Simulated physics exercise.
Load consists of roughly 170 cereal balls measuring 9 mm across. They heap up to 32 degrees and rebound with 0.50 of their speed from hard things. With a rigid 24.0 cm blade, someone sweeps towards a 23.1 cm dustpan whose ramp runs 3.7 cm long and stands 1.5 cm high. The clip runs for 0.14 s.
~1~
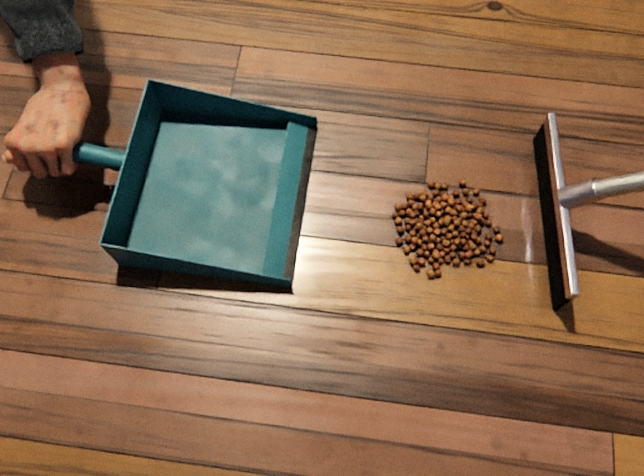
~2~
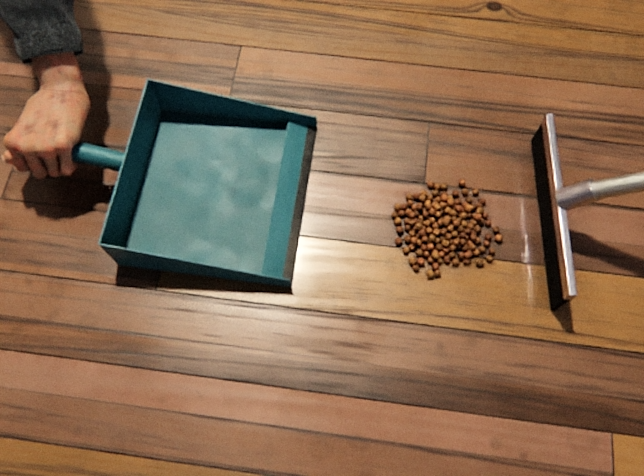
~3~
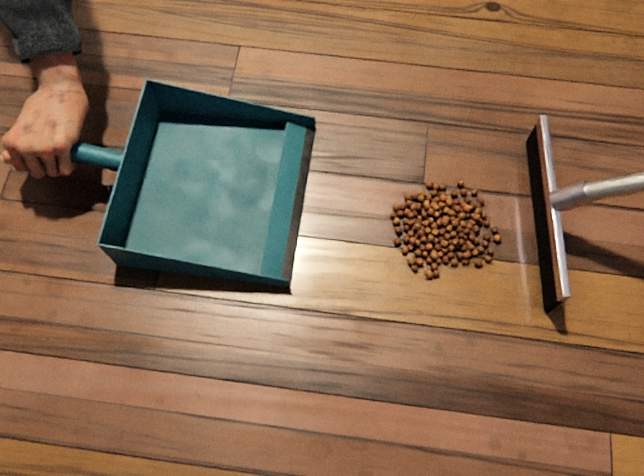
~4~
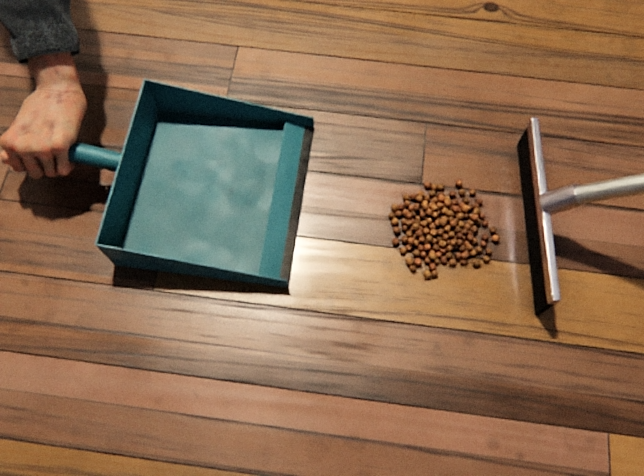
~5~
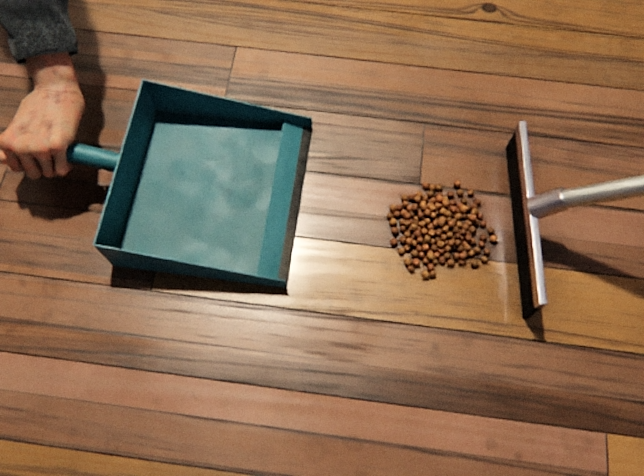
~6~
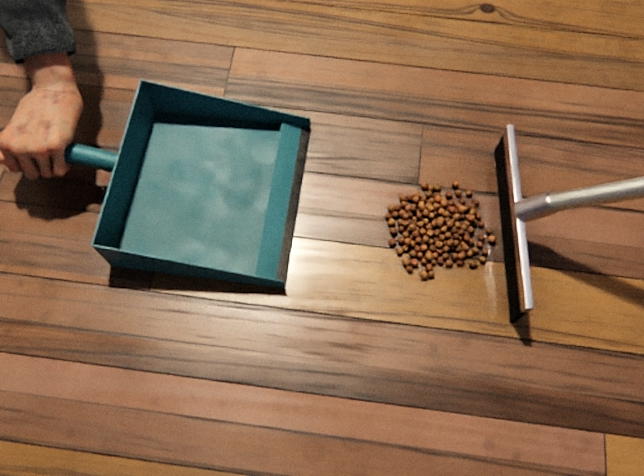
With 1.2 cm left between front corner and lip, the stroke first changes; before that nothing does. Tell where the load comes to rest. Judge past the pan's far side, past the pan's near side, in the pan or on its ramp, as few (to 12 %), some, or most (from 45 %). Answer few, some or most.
Far side: Few; near side: Some; pan: Some.
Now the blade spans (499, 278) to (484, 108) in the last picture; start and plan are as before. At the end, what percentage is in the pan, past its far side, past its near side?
Split: Pan = 30, far = 0, near = 10.
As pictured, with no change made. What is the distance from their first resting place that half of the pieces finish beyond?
Roughly 20 centimetres.
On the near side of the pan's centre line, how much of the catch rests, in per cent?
Something like 100 in a hundred.
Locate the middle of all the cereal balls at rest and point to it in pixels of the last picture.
After settling, the middle sits near (286, 251).
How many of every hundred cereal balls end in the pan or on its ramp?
Roughly 35 %.
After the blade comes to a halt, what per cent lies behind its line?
Some 10 percent, give or take.
Then, 0.26 s after the last picture, middle of the blade 15 cm from the lip; 0 % over the lip, far side 0 %, near side 5 %.
Then, 0.43 s after the last picture, middle of the blade 7 cm from the lip; 0 % over the lip, far side 0 %, near side 15 %.
Then, 0.72 s after the last picture, middle of the blade 2 cm from the lip; 35 % over the lip, far side 0 %, near side 25 %.
In the end, far side 0 %, near side 25 %, pan 35 %, in front of the lip or behind the blade 40 %.
